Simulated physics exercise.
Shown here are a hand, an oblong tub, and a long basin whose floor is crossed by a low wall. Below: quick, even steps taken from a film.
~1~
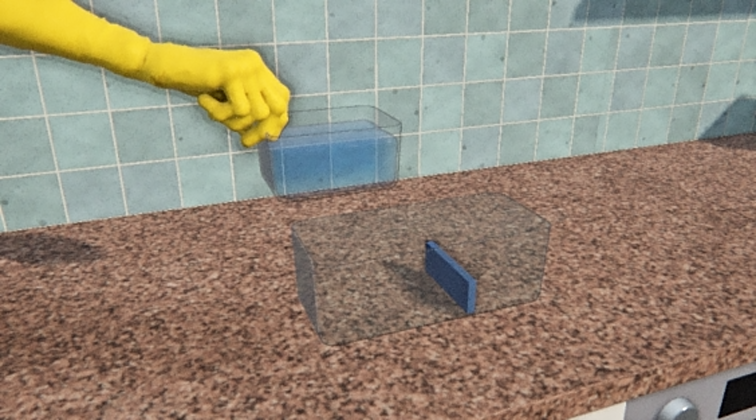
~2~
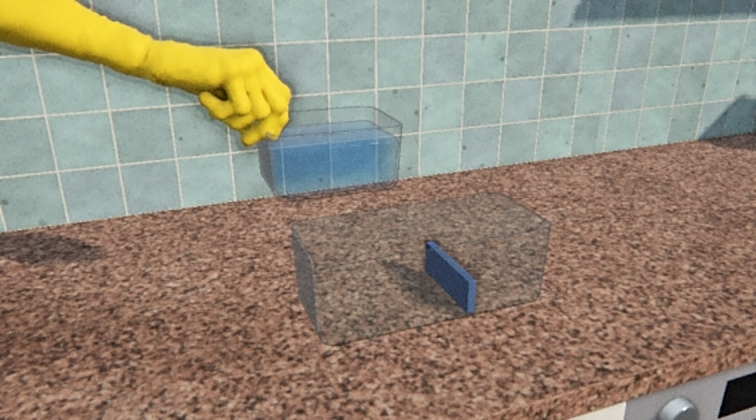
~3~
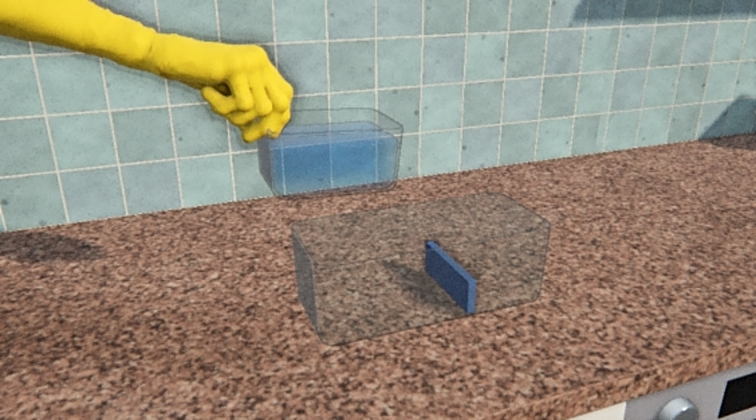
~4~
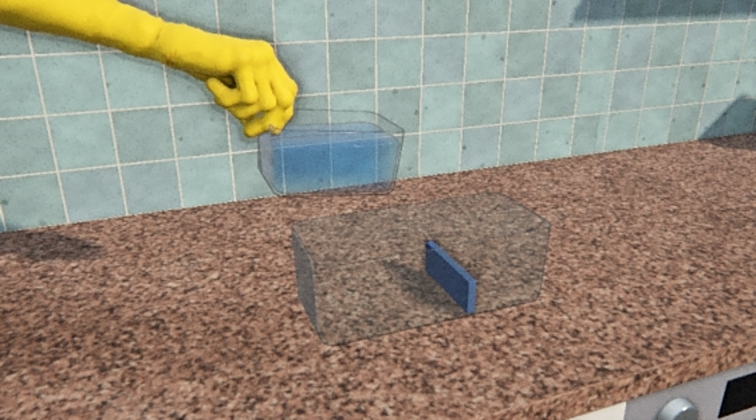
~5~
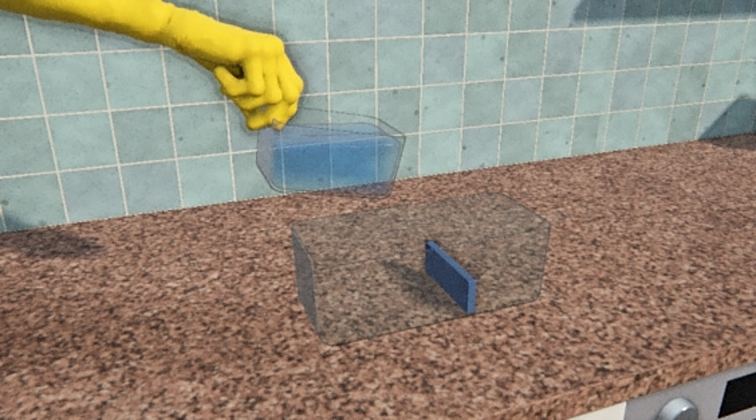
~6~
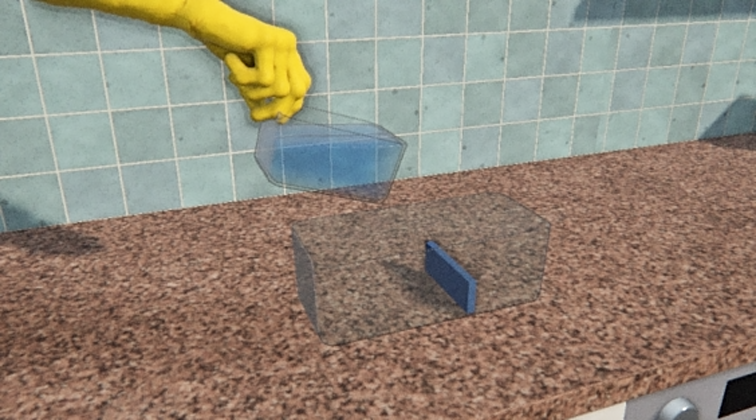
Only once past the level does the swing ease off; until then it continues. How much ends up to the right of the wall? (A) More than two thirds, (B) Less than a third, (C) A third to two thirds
(B) Less than a third.
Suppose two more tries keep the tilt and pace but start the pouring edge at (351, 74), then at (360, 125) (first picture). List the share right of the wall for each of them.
5 % and 5 %.
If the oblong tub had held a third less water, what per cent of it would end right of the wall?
About 5 in a hundred.
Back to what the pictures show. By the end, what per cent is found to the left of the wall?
80 % or thereabouts.
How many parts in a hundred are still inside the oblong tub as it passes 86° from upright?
About 30 %.
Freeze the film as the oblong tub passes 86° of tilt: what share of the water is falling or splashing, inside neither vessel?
Near 40 parts in a hundred.
A moment on, the oblong tub is tipped on its side and 29 per cent is still to pour, 31 is left of the wall and 1 right of it.
Next, the oblong tub is tipped right over and 2 per cent is still to pour, 73 is left of the wall and 4 right of it.
Then the oblong tub is tipped right over and 0 per cent is still to pour, 82 is left of the wall and 7 right of it.
Later the oblong tub is tipped right over and 0 per cent is still to pour, 82 is left of the wall and 7 right of it.
In the end 82 per cent lies left of the wall, 7 right of it and 10 outside.
